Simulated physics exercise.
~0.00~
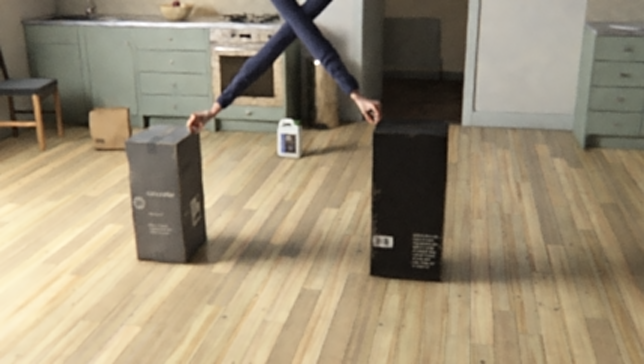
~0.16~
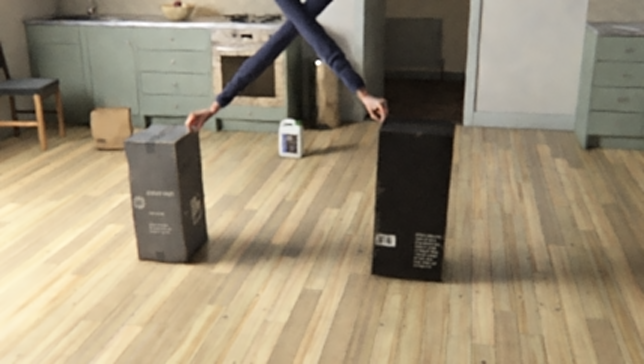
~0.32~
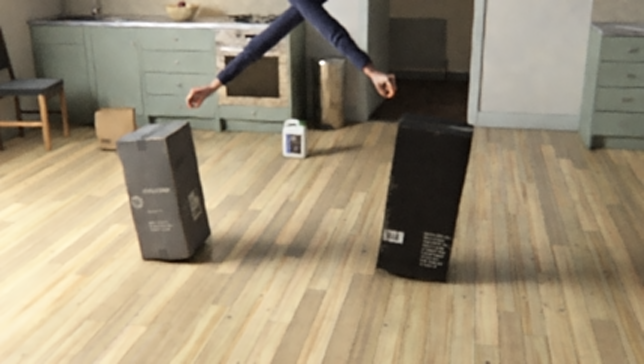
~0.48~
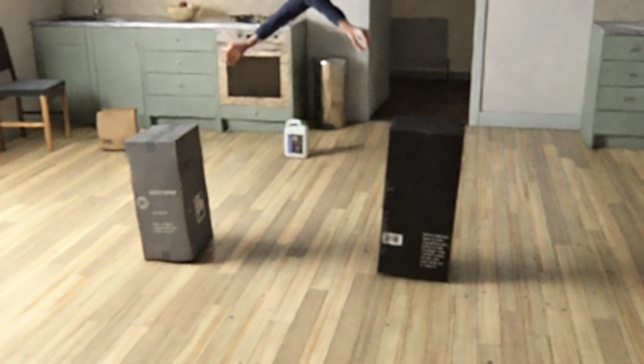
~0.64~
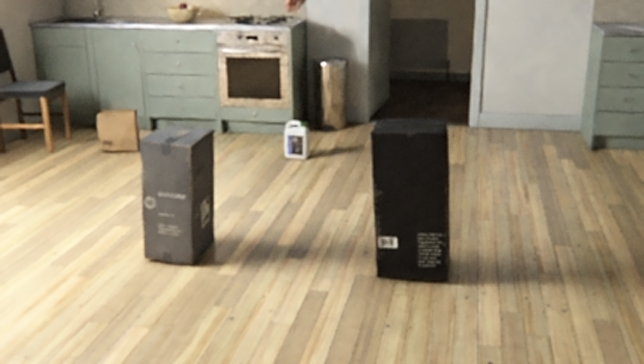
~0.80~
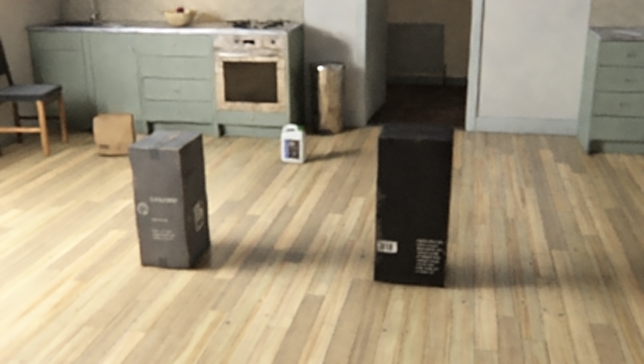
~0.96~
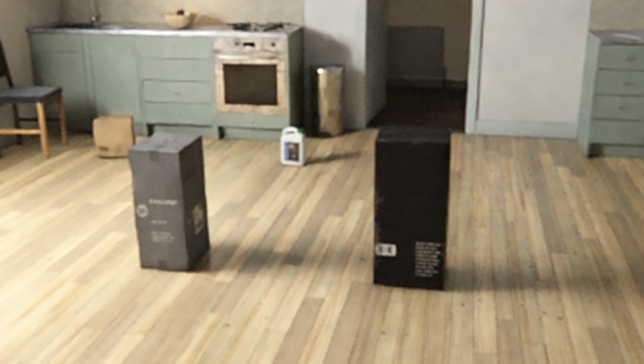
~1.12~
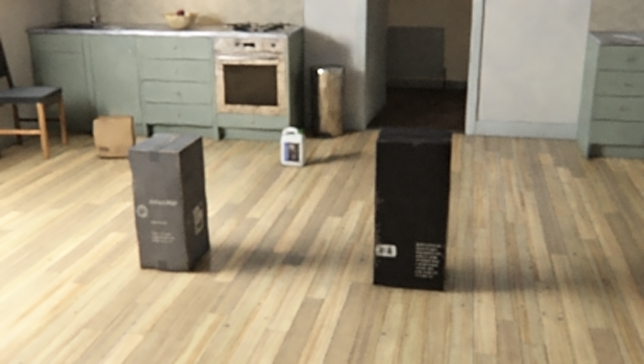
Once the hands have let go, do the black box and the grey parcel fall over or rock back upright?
Both the black box and the grey parcel rock back upright and stay standing on the wooden floor.
The footage shows two crossed arms in dark blue sleeves shoving a tall grey parcel and a tall black box on a wooden kitchen floor, then drawing back out of view as both tilt, rock back and end standing upright.
